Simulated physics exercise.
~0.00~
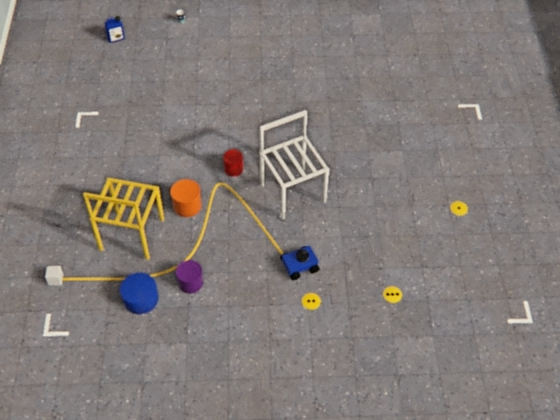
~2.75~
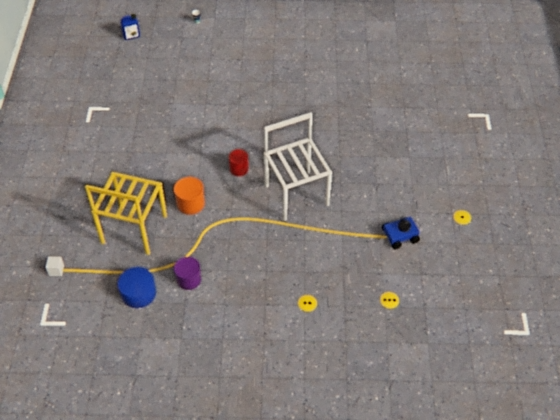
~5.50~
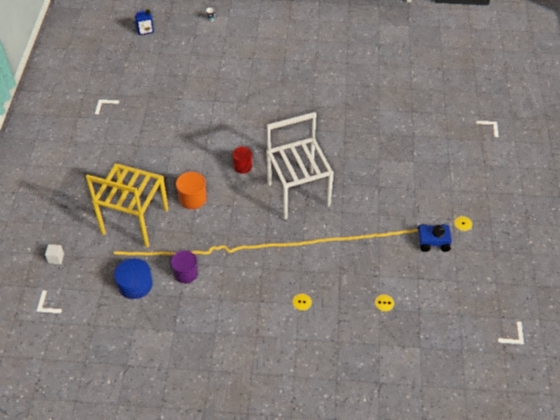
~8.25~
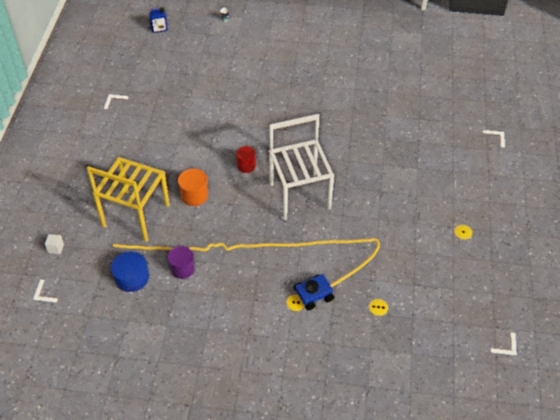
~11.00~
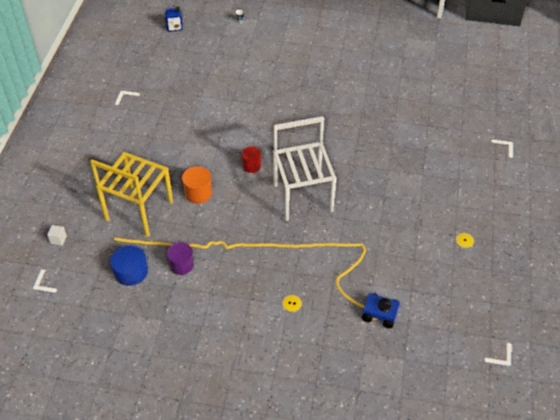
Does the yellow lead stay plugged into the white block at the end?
No, the plug gets yanked out, and the end of the lead lies on the floor away from the white block.
